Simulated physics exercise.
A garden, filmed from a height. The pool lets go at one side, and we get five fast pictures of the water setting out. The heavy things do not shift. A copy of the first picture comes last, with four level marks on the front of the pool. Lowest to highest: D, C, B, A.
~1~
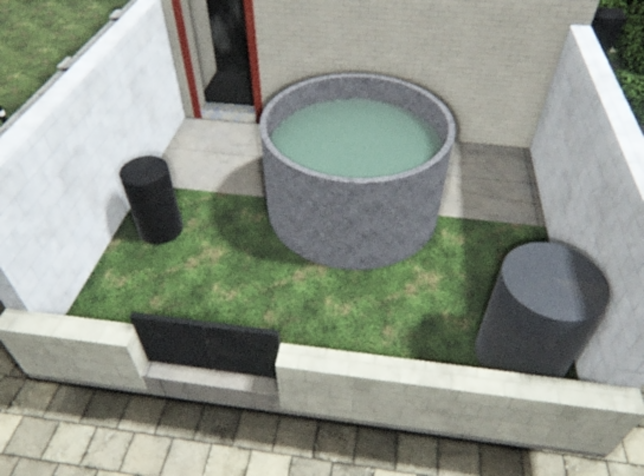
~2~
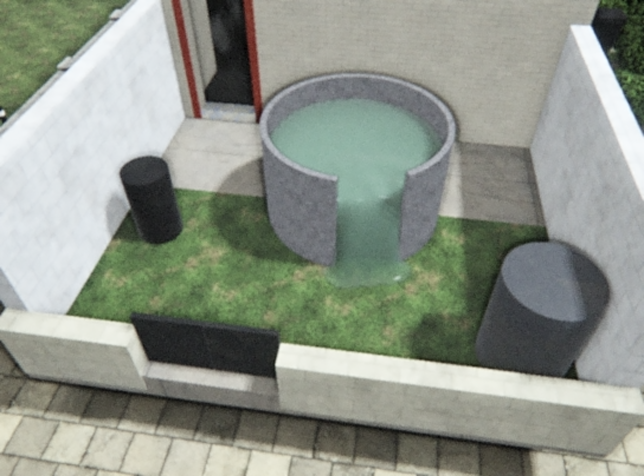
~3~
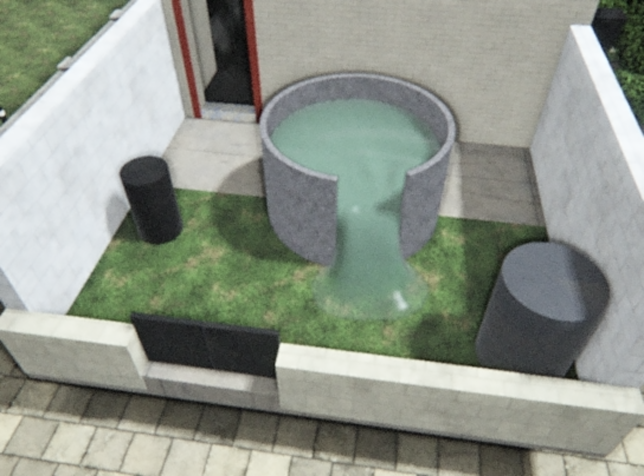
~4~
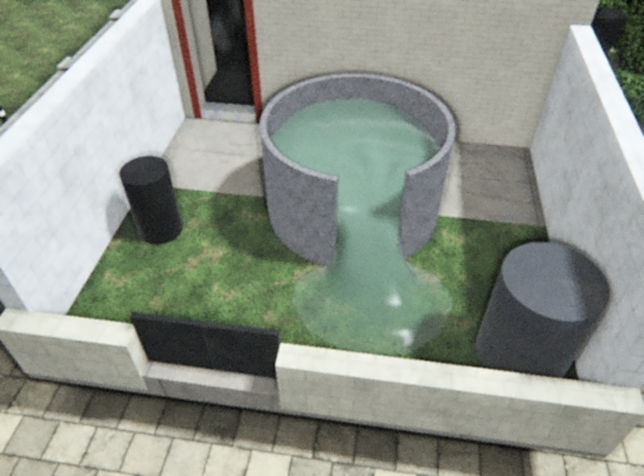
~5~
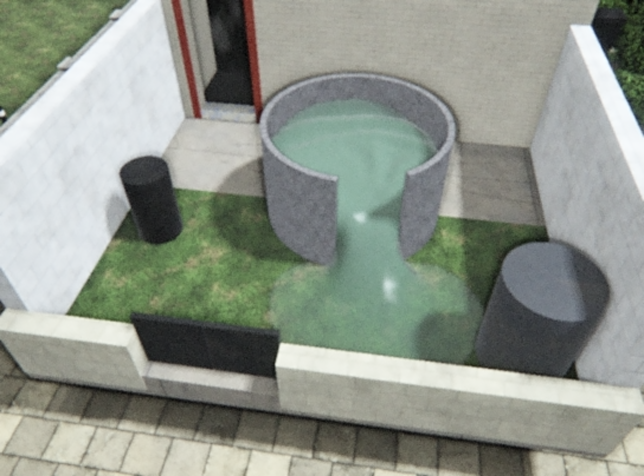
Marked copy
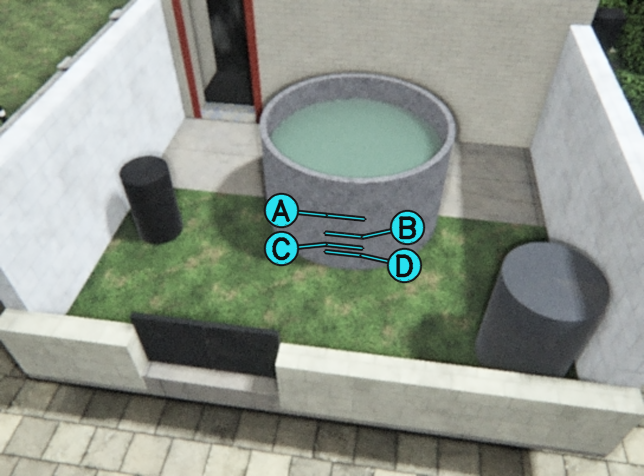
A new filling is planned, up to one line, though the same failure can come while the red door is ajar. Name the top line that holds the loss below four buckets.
The limit is A.
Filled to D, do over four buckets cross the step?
No, not at all.
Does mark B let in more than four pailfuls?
No, not at all.
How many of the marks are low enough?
All of the four.
On the marked copy, A at (344, 217); B at (344, 235); C at (343, 246); D at (343, 253); from the bottom up D, C, B, A.
With A, a splash gets over, under a bucket.
With B, nothing gets over.
With C, nothing gets over.
With D, nothing gets over.
